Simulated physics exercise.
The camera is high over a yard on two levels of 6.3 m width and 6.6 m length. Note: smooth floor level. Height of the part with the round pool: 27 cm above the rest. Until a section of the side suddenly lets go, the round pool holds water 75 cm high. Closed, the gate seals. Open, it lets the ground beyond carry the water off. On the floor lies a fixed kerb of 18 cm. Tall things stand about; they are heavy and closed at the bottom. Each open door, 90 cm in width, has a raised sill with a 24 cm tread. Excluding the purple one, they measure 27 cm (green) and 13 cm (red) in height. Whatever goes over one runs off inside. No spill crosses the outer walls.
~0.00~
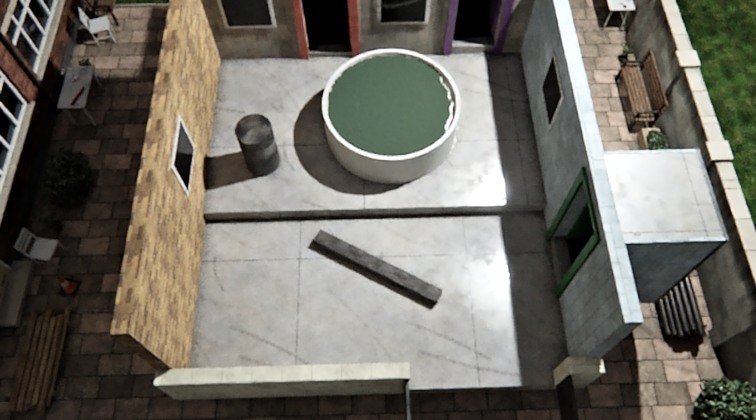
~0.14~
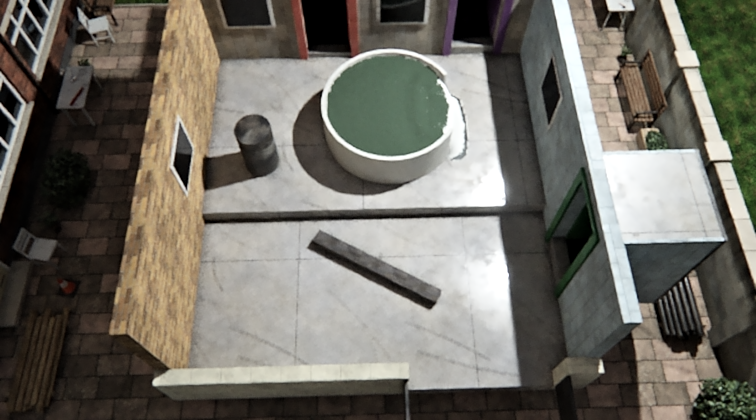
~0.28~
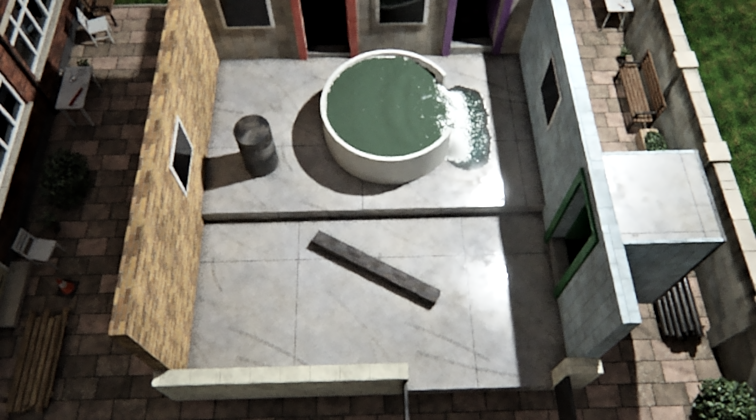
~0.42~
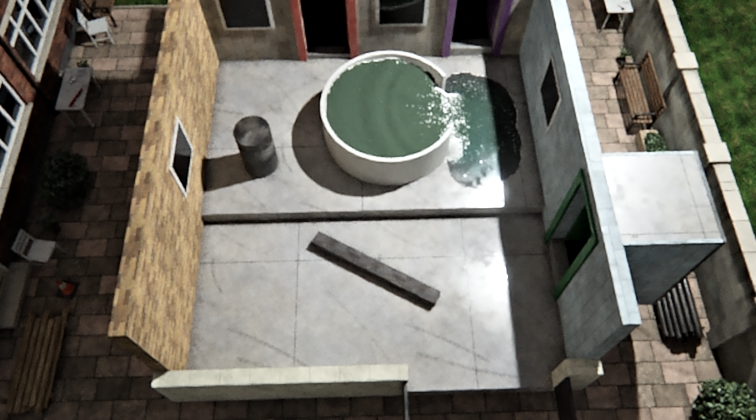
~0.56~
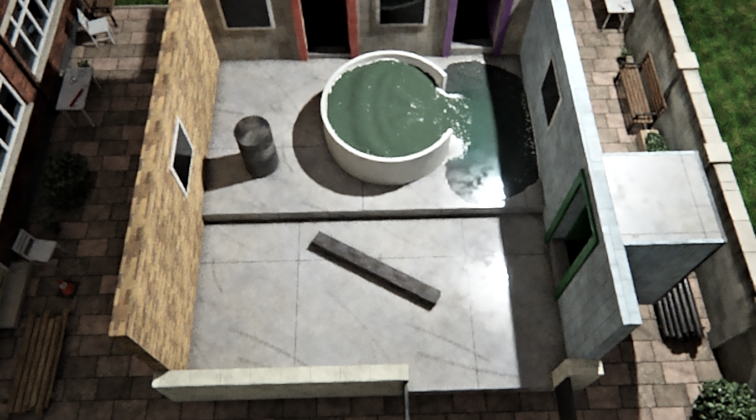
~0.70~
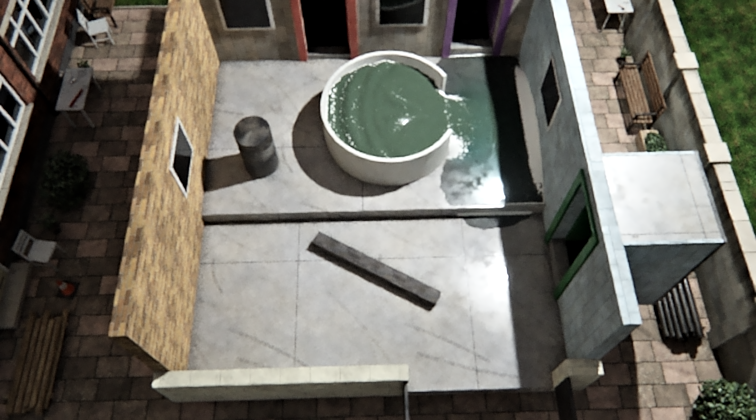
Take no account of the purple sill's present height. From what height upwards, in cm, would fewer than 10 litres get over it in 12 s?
About 30 cm.
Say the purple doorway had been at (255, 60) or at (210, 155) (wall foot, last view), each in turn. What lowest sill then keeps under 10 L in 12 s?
In turn: Roughly 11.5 cm, roughly 7.5 cm.
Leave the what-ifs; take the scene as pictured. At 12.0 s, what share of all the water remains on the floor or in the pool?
Something near 60 out of a hundred parts.
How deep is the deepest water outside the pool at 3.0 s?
Around 34 centimetres.
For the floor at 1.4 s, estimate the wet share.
Some 15 in a hundred.
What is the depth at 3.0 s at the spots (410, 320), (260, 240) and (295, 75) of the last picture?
In that order: 1, 0 and 5 cm.
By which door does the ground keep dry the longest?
Last: Red.
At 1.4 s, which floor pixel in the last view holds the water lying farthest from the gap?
Lab note: Front tip approx. (550, 309).
After 1.4 s water covers 15 % of the floor, deepest (52 cm) near (512, 58); 15 cm at the purple door, 0 litres in over its 23 cm sill.
After 3.0 s water covers 40 % of the floor, deepest (34 cm) near (513, 65); 28 cm at the purple door, 26 litres in over its 23 cm sill.
After 12.0 s water covers 90 % of the floor, deepest (8 cm) near (456, 311); 7 cm at the purple door, 38 litres in over its 23 cm sill.
At the purple door as built, the water arrived by 0.7 s and peaked near 31 cm at 2.6 s.
With a sill of 26.5 cm, 22 litres would have come in within the 12 s; with 36 cm, 2 litres. So under 10 litres takes about 30 cm.
